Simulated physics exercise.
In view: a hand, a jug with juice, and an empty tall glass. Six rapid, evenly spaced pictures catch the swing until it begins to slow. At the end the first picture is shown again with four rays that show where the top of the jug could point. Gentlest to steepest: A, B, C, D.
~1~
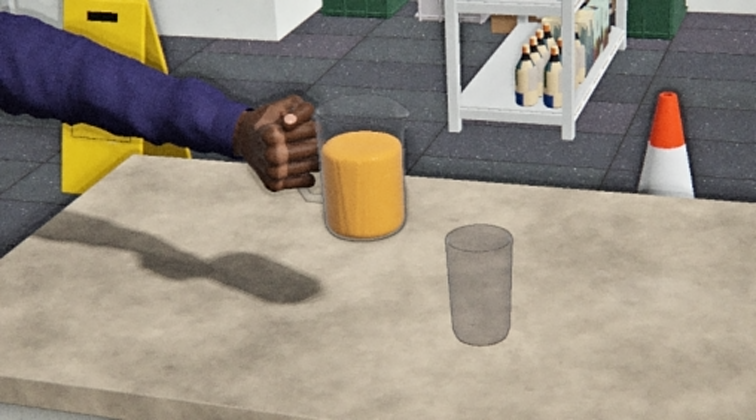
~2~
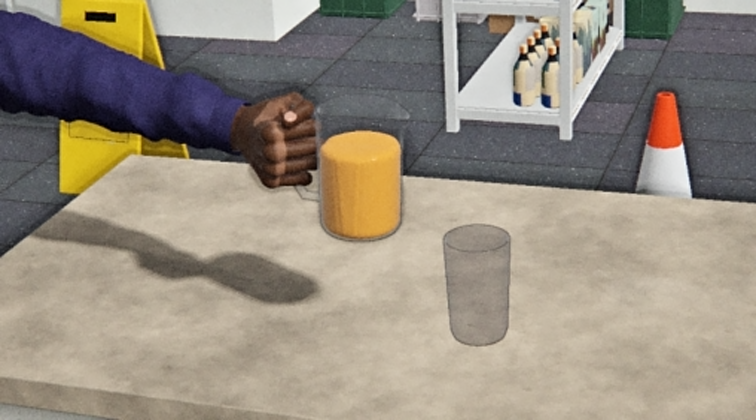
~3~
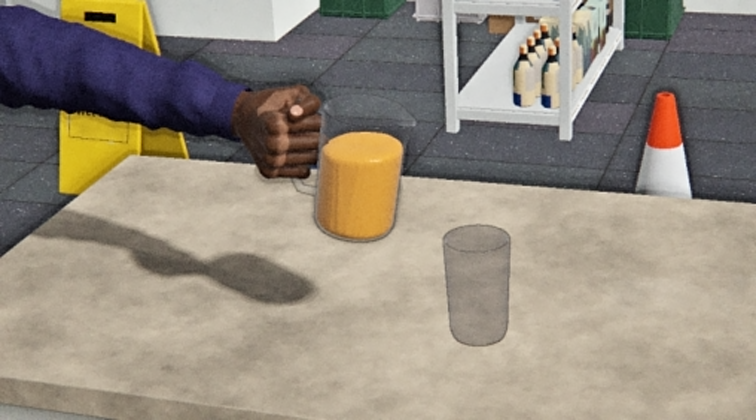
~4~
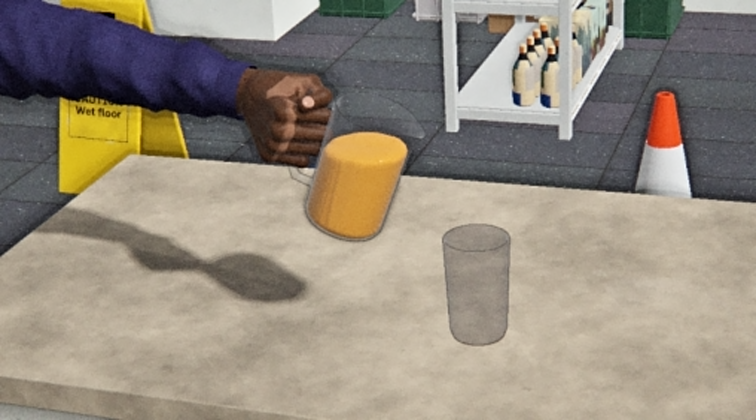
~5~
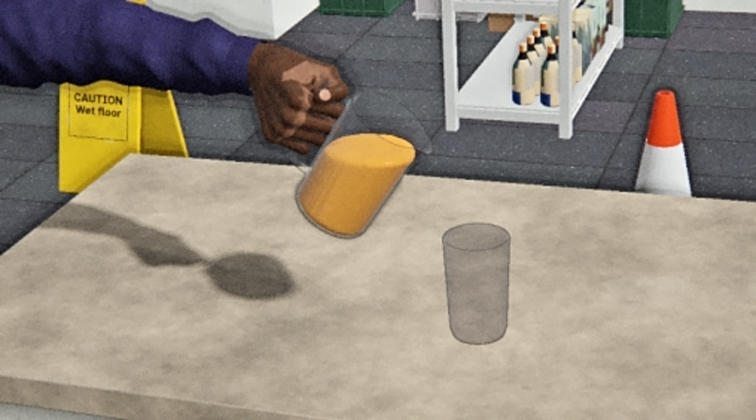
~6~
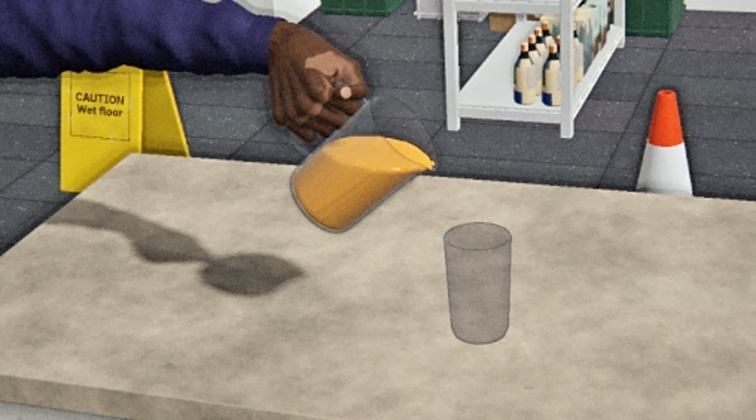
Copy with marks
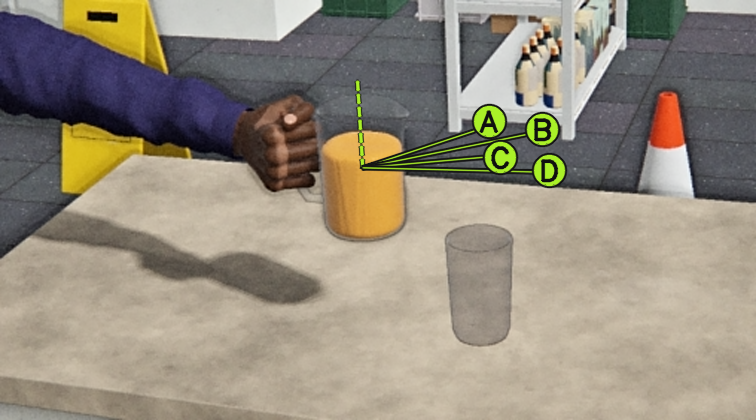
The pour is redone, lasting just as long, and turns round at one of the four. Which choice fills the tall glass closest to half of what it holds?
Go for A.
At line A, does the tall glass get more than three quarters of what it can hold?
No, it does not.
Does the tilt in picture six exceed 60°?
No, it does not.
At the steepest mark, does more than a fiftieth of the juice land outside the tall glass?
Yes.
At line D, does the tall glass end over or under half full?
Over half.
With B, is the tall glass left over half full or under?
Over.
On the marked copy, A at (474, 130); B at (525, 134); C at (482, 157); D at (532, 171).
With A, the tall glass ends with about 49 % of what it can hold.
With B, the tall glass ends with about 70 % of what it can hold.
With C, the tall glass ends with about 89 % of what it can hold.
With D, the tall glass ends with about 94 % of what it can hold; 11 % of the juice is spilt.
